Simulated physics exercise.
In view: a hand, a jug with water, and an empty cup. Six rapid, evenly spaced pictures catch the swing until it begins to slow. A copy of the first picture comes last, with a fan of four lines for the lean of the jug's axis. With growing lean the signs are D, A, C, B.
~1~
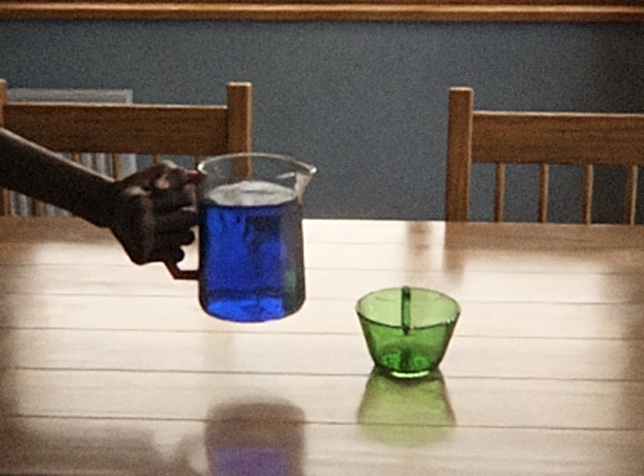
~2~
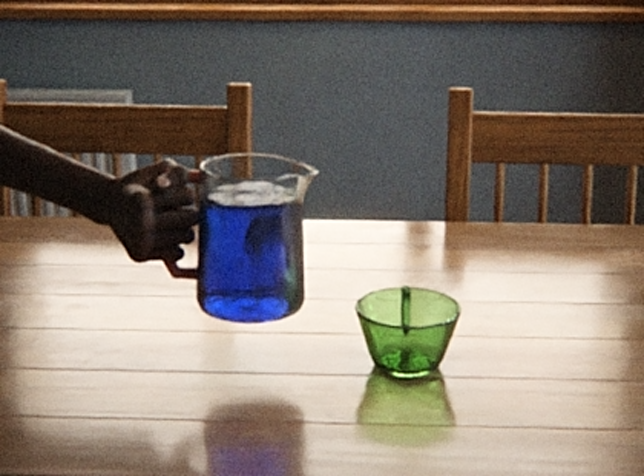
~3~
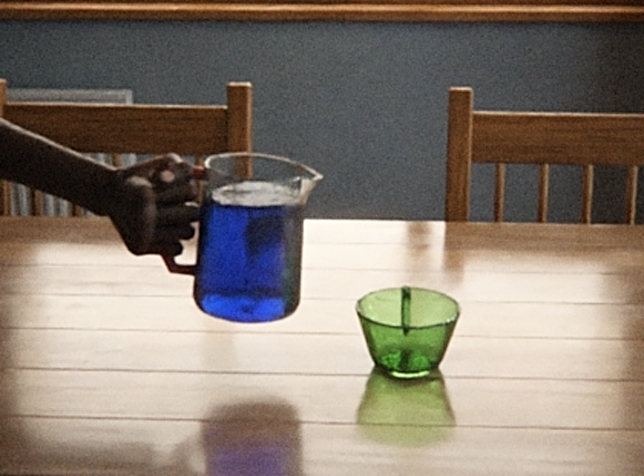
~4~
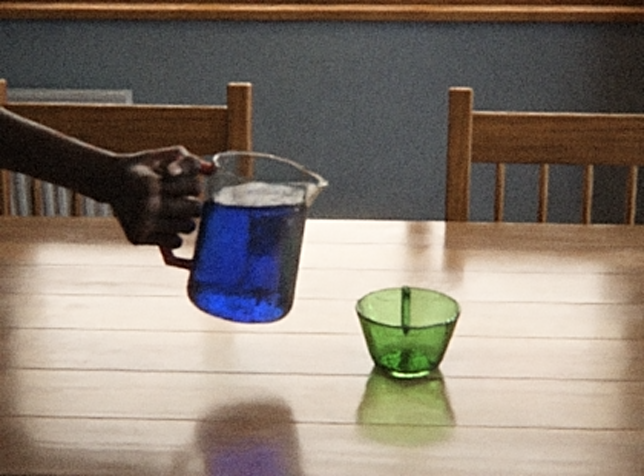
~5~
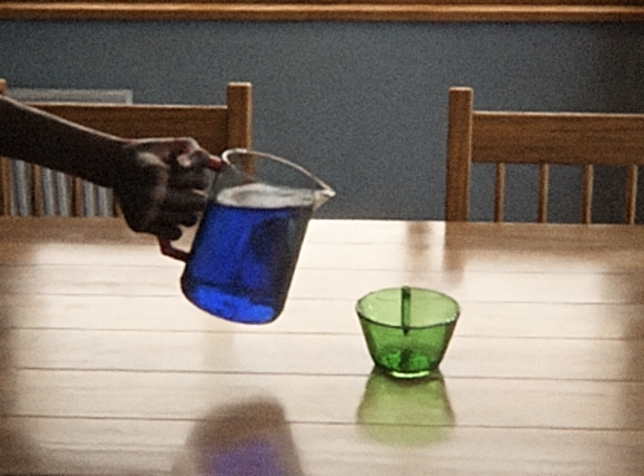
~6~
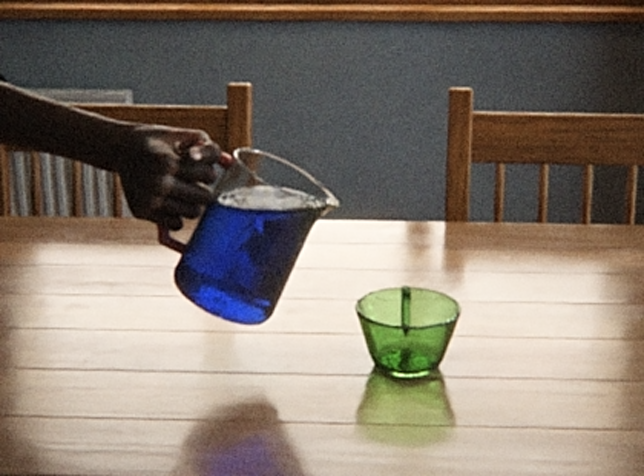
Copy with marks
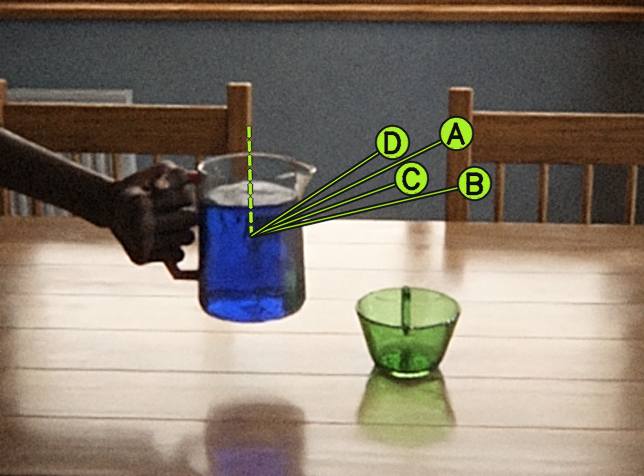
In this clip, a hand holds a clear glass jug of blue liquid above a wooden table, to the left of an empty green cup, then gradually tilts the jug to the right, with the liquid staying inside.
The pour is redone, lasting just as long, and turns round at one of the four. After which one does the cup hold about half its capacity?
D.
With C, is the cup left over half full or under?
Over.
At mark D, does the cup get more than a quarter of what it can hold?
Yes, it does.
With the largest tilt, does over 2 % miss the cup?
Yes.
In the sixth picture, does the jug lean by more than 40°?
No.
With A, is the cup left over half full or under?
Over.
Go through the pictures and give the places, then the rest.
The first frame shows upright, lip at (314, 170); rim of the cup round (408, 306); nothing has left yet.
The second frame shows upright, lip at (315, 172); nothing has left yet.
The third frame shows tipped about 5°, lip at (319, 176); nothing has left yet.
The fourth frame shows tipped about 11°, lip at (326, 183); nothing has left yet.
The fifth frame shows tipped about 18°, lip at (332, 193); nothing has left yet.
The sixth frame shows tipped about 26°, lip at (337, 204); nothing has left yet.
In lime, A at (441, 141); B at (458, 187); C at (395, 184); D at (378, 152).
Choosing A, the cup ends with about 73 % of what it can hold.
Choosing B, the cup ends with about 93 % of what it can hold; 18 % of the water is spilt.
Choosing C, the cup ends with about 92 % of what it can hold; 6 % of the water is spilt.
Choosing D, the cup ends with about 50 % of what it can hold.
